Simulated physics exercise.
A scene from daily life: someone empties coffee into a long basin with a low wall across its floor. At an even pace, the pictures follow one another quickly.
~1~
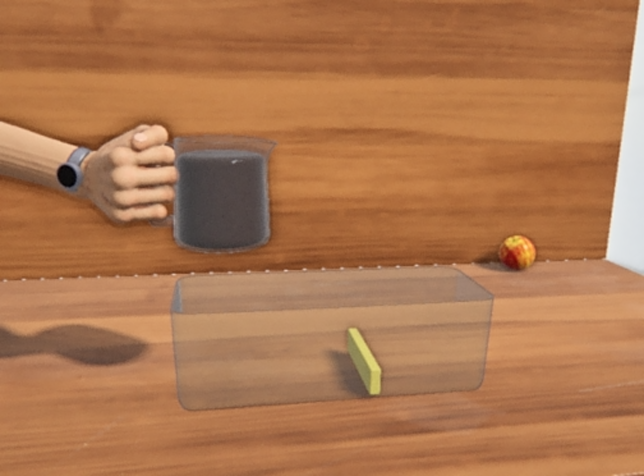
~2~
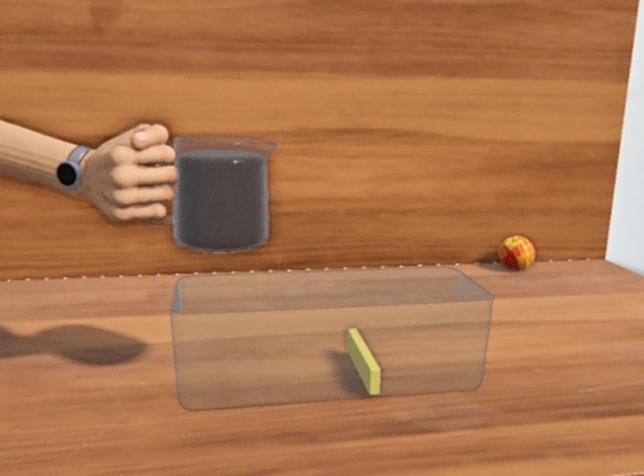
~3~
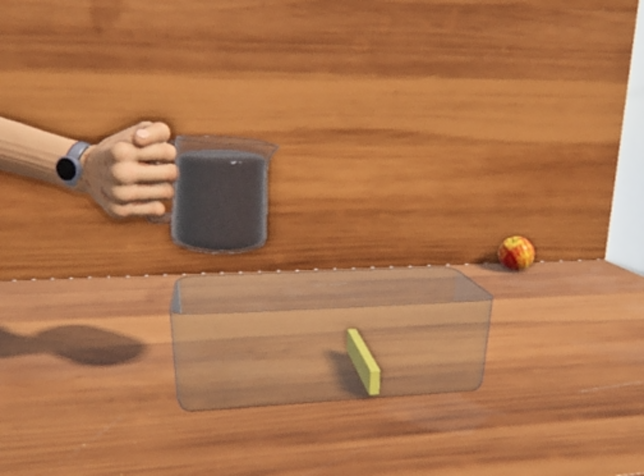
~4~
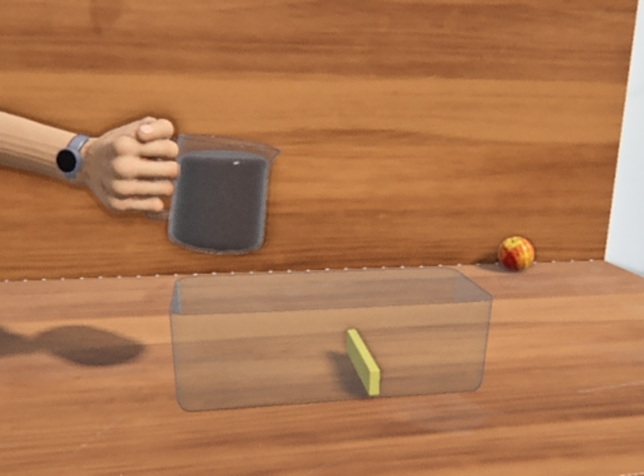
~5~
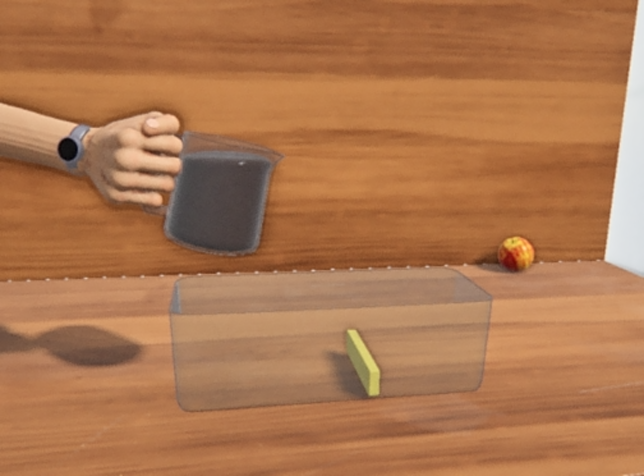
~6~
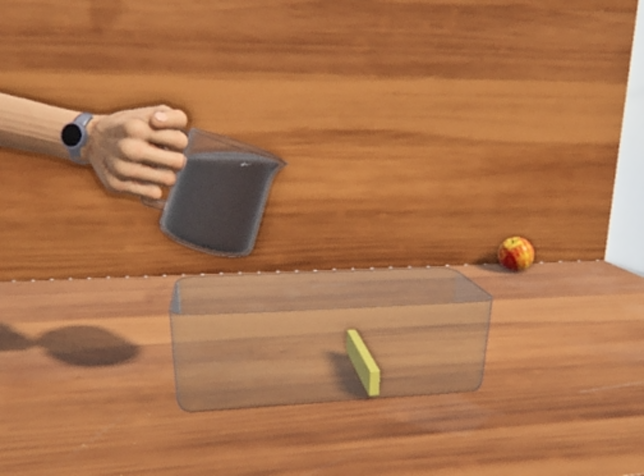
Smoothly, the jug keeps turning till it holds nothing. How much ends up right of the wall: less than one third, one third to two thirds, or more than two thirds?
The share right of the wall is going to stay short of a third.
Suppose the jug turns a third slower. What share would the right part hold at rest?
Some 10 per cent.
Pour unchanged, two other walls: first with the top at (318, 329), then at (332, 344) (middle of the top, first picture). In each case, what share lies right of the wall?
Try one about 60 %, try two about 45 %.
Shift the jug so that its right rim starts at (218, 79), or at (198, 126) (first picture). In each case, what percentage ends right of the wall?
You'd get 15 percent from the first and 20 percent from the second.
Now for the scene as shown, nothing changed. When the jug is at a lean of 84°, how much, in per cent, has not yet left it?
Remaining share, estimated: 70 %.
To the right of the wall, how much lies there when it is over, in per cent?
10 in a hundred.
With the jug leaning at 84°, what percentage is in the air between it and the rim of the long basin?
Around 20 in a hundred.
A moment on, the jug is tipped on its side and 70 per cent is still to pour, 10 is left of the wall and 0 right of it.
Next, the jug is tipped right over and 14 per cent is still to pour, 71 is left of the wall and 2 right of it.
Then the jug is tipped right over and 0 per cent is still to pour, 88 is left of the wall and 7 right of it.
Later the jug is tipped right over and 0 per cent is still to pour, 87 is left of the wall and 9 right of it.
At rest 87 per cent lies left of the wall, 9 right of it and 4 outside.
